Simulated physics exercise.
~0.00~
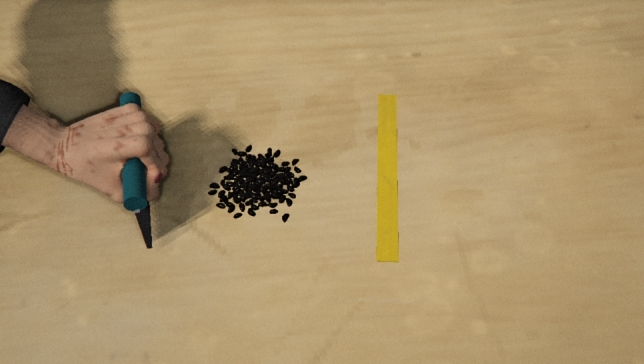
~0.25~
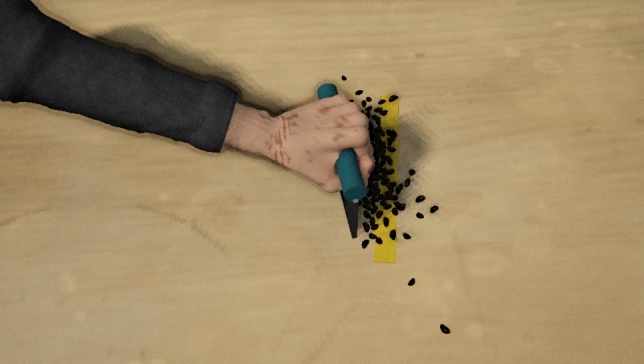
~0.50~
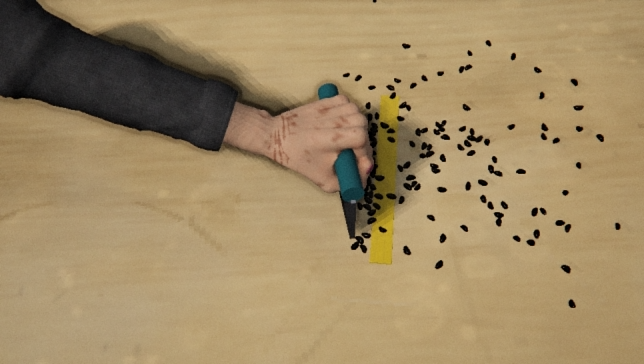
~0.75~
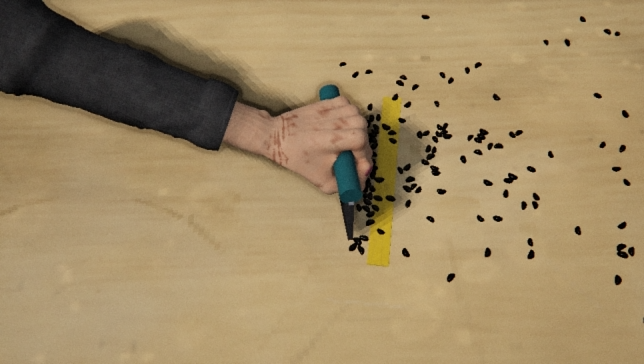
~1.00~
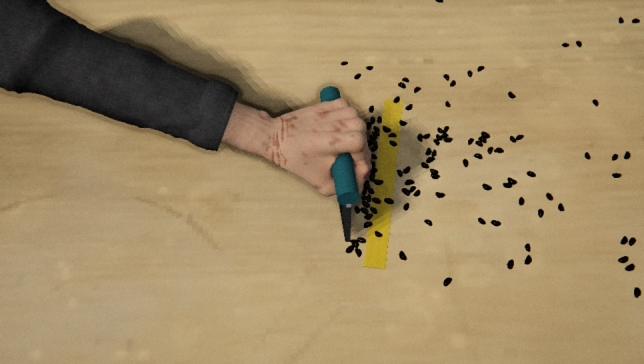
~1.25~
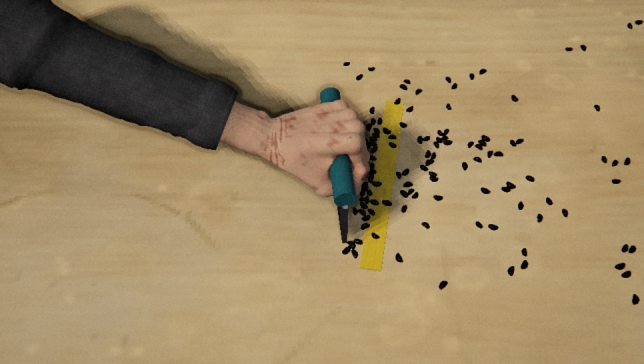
A hand gripping a teal-handled scraper with a dark blade rests at the left of a pale wooden surface, seen from directly above. To its right lies a compact heap of small black beans, and beyond that a narrow yellow strip stands upright across the path. The dark-sleeved arm pushes the scraper rightward, driving the beans onto the strip, then stops just short of it. The beans scatter widely across the right side, some rolling out of view. At the end, the hand stays still, with many beans clustered around the strip and others strewn beyond it.
